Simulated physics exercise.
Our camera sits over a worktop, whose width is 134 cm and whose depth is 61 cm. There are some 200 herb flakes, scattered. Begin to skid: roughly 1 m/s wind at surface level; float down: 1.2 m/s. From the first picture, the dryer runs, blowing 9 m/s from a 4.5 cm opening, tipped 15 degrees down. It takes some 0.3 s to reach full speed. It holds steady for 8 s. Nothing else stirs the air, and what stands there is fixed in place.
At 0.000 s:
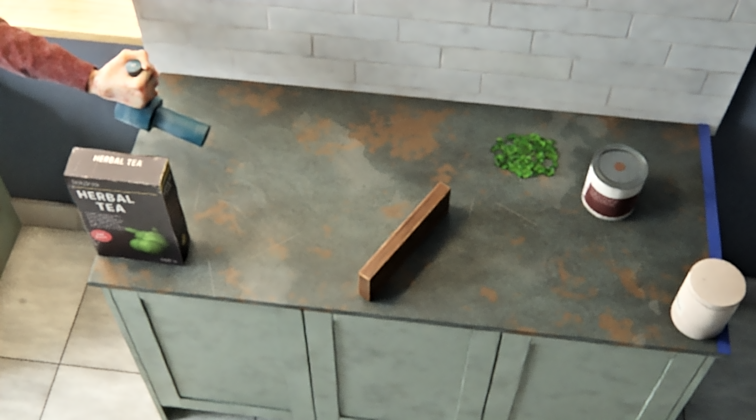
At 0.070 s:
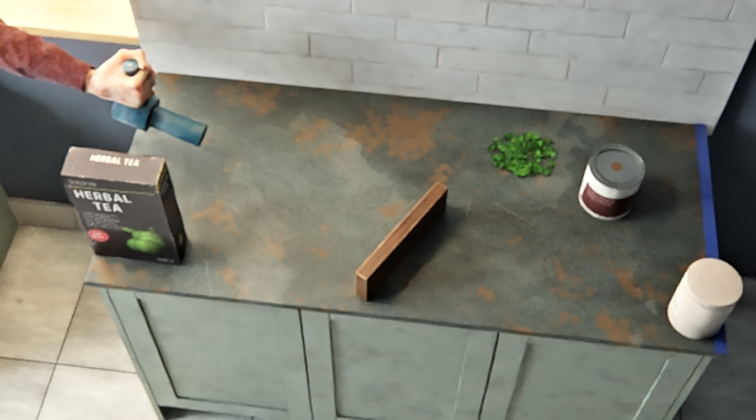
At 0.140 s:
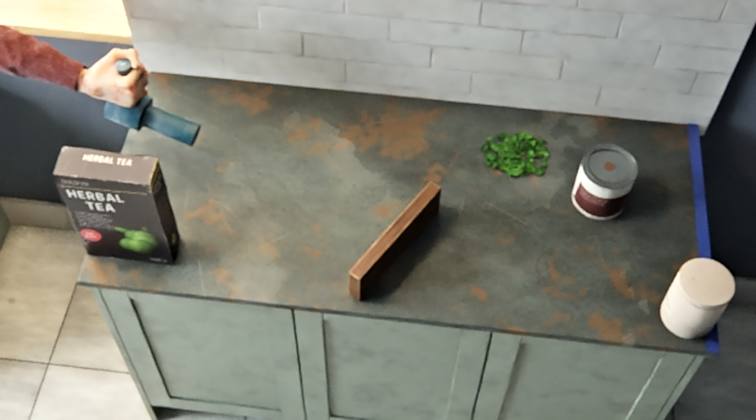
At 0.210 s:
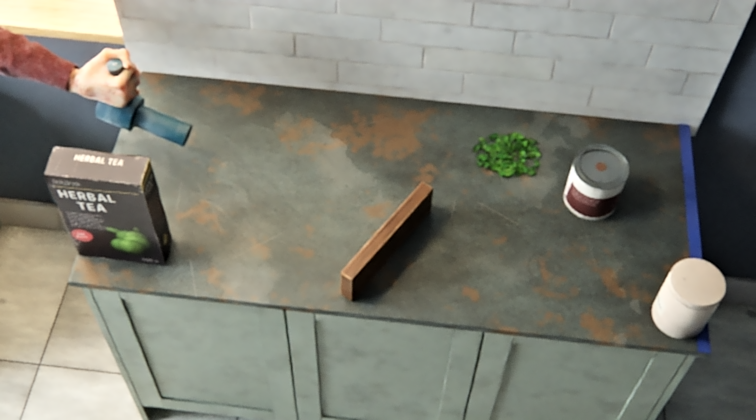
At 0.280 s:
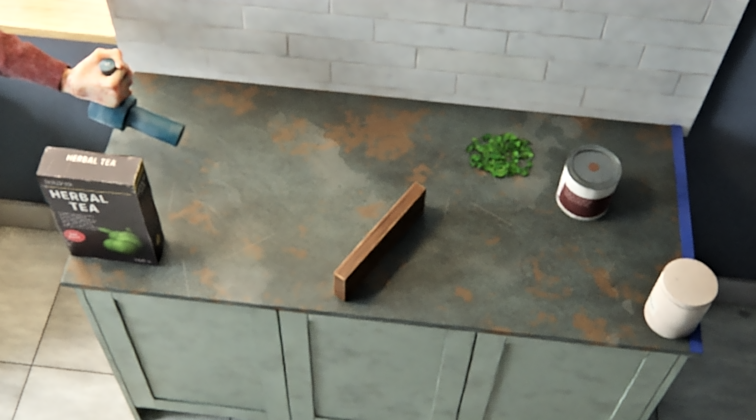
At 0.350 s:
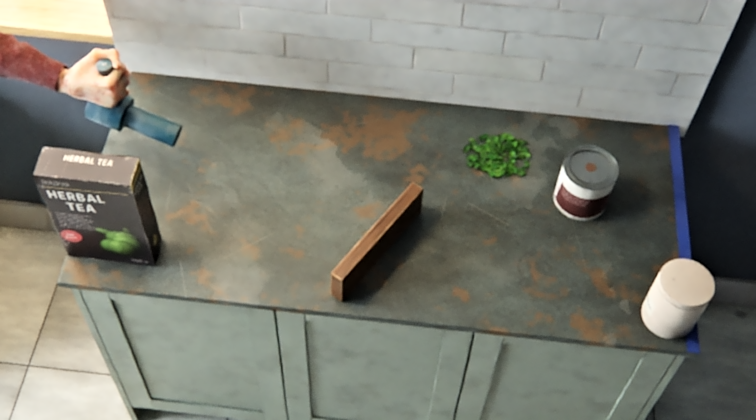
A dark, rust-mottled worktop above pale green cabinets fills the view, seen from above at an angle, with white brick tiles behind it. At left, a red-sleeved hand holds a blue dryer above a black herbal tea box, while a brown board, green herb flakes, a dark-red-labelled tin and a cream container sit rightward. Everything shifts slightly left as the camera drifts, and nothing stirs on the worktop.
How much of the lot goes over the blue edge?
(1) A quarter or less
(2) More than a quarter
(2) More than a quarter.
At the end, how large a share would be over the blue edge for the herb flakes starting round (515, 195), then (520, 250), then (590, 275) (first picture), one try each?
Try by try: About 80 per cent, 30 per cent and 4 per cent.
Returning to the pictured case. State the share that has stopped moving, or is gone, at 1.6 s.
Estimated share: Close to 15 per cent.
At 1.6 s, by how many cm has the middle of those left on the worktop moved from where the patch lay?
Centre offset: Approx. 35 cm.
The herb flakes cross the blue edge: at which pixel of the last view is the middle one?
(680, 144).
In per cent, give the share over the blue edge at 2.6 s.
Roughly 80 per cent.
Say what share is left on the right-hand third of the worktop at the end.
5 %.
After 1.6 s, 86 % are on the move or not yet settled, 31 % are over the blue edge; the middle of those still in play is near (634, 140).
After 2.6 s, 32 % are on the move or not yet settled, 76 % are over the blue edge; the middle of those still in play is near (638, 131).
After 4.4 s, 12 % are on the move or not yet settled, 89 % are over the blue edge.
After 8.0 s, at the end, 94 % are over the blue edge.
